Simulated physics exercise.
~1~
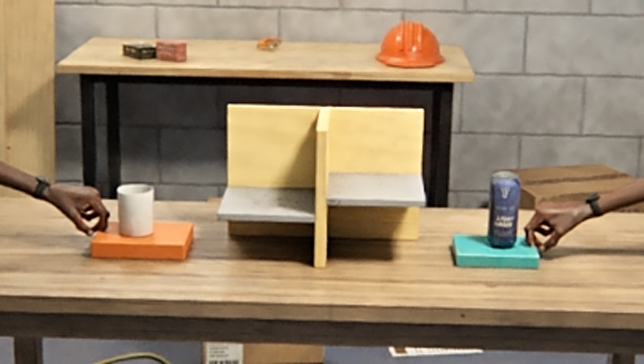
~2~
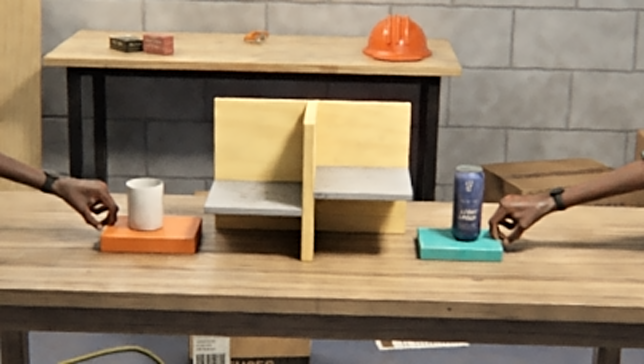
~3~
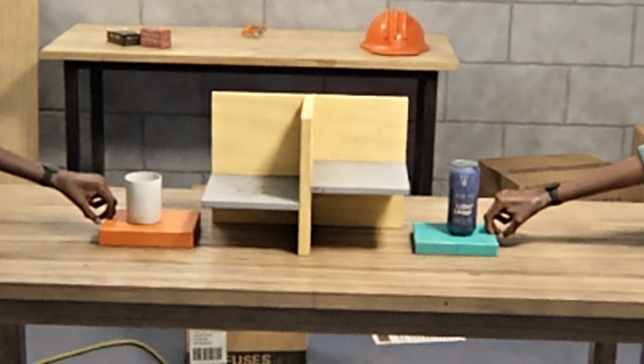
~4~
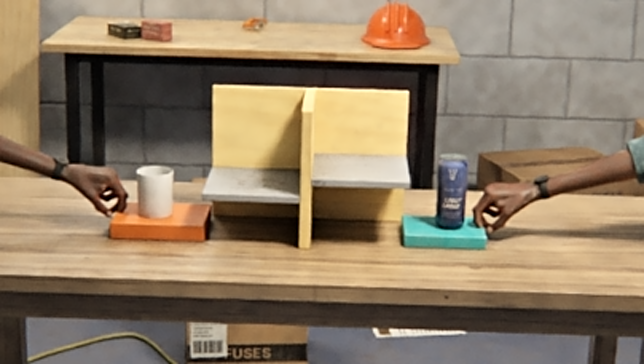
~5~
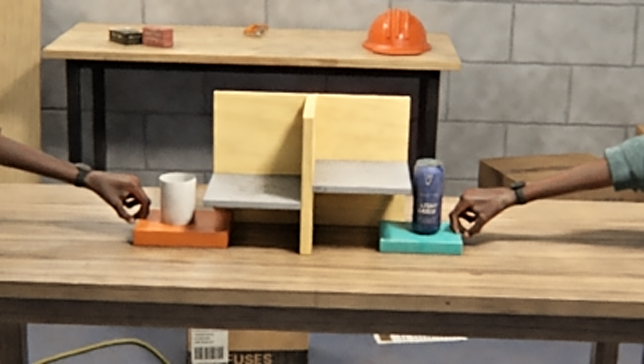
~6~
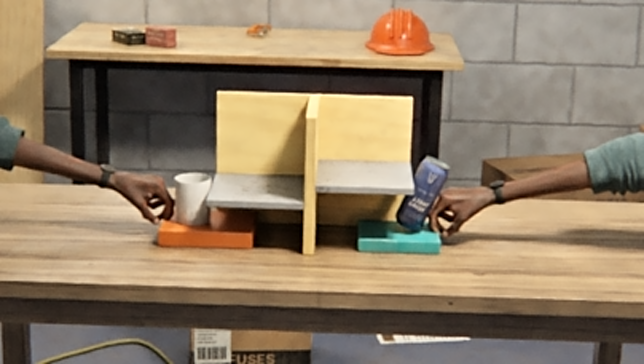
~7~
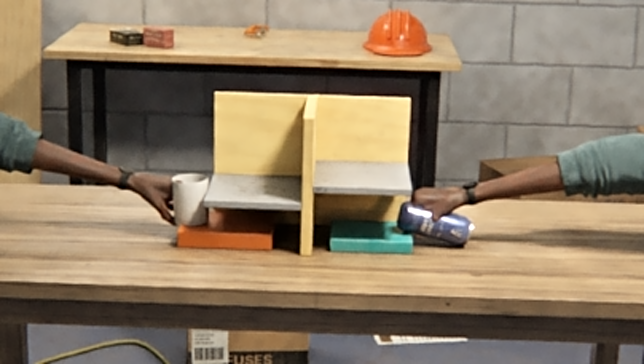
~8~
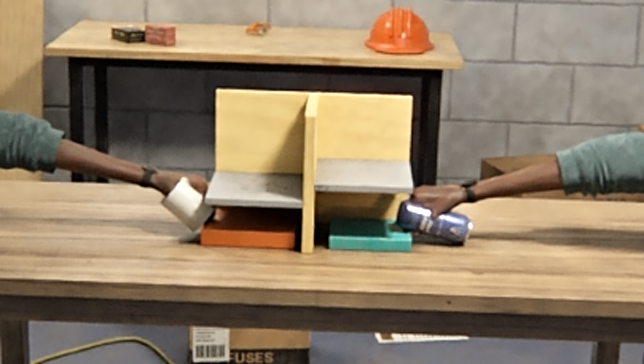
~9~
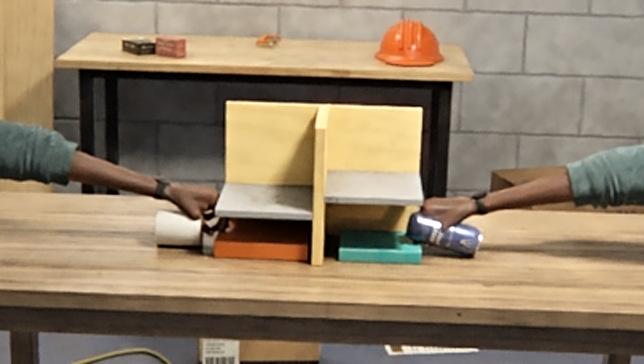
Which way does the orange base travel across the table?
The orange base slides to the right, going in under the left-hand shelf of the yellow stand.
